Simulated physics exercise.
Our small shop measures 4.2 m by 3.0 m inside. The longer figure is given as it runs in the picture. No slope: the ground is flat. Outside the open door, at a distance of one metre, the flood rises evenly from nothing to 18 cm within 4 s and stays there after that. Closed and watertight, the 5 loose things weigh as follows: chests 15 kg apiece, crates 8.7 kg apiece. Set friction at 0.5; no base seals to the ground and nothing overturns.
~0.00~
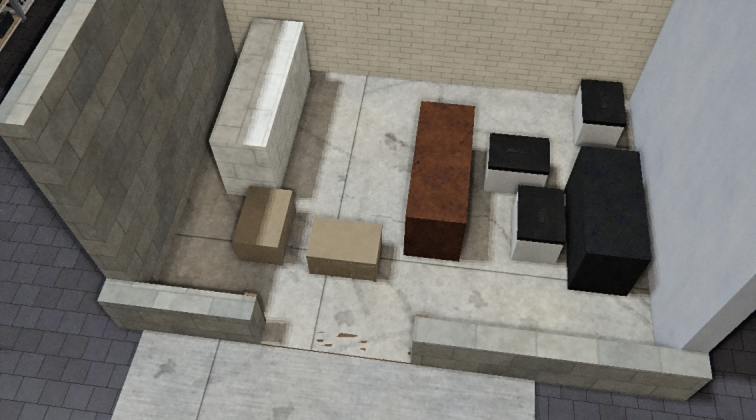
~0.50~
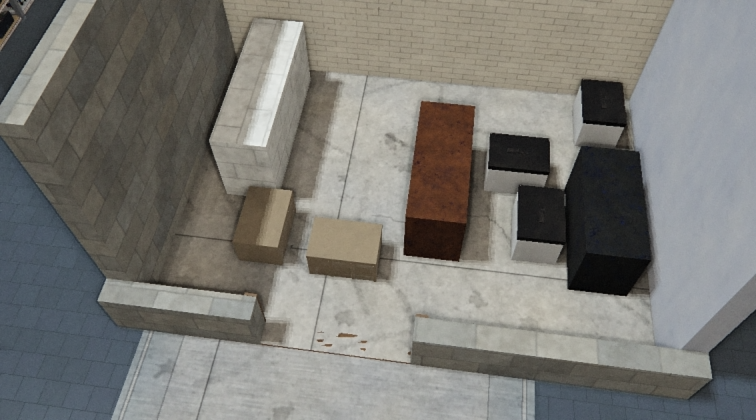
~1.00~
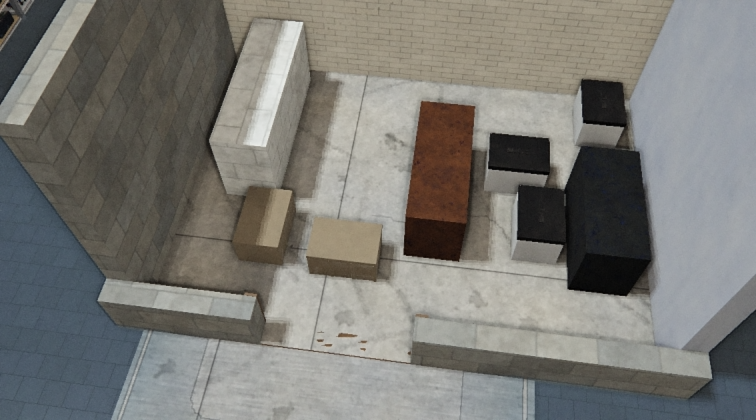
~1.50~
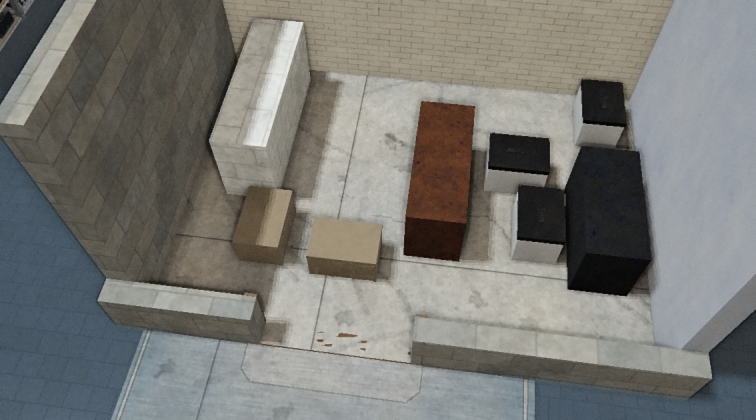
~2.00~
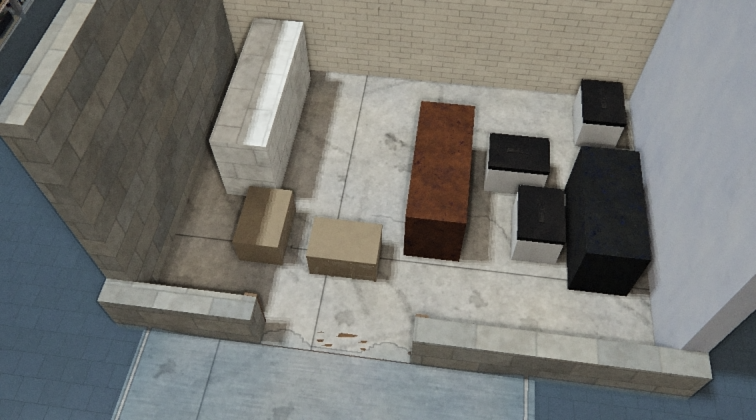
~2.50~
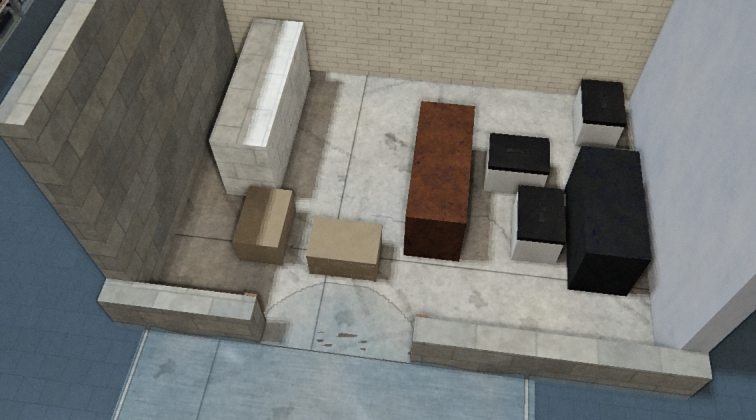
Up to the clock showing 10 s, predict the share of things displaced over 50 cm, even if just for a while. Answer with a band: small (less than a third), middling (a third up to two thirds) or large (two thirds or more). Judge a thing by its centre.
Middling.
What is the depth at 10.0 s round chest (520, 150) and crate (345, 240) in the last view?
Close to 8 and 11 centimetres.
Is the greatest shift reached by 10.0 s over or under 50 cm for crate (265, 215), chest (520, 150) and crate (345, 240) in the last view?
In that order: Past it, short of it, past it.
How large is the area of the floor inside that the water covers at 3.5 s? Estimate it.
My estimate is roughly 1.5 m2.
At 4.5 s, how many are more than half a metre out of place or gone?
Tally: 1.
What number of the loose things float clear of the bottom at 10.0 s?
I'd say 4 of them.
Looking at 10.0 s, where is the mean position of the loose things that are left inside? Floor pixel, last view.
Mean position: Approximately (489, 197).
After 3.5 s 0 of 5 are over 50 cm from their spots; 0 afloat.
After 4.5 s 1 of 5 are over 50 cm from their spots; 0 afloat.
After 7.0 s 2 of 5 are over 50 cm from their spots; 1 afloat.
After 10.0 s 1 of 5 are over 50 cm from their spots, and 2 have been at some point; 4 afloat.
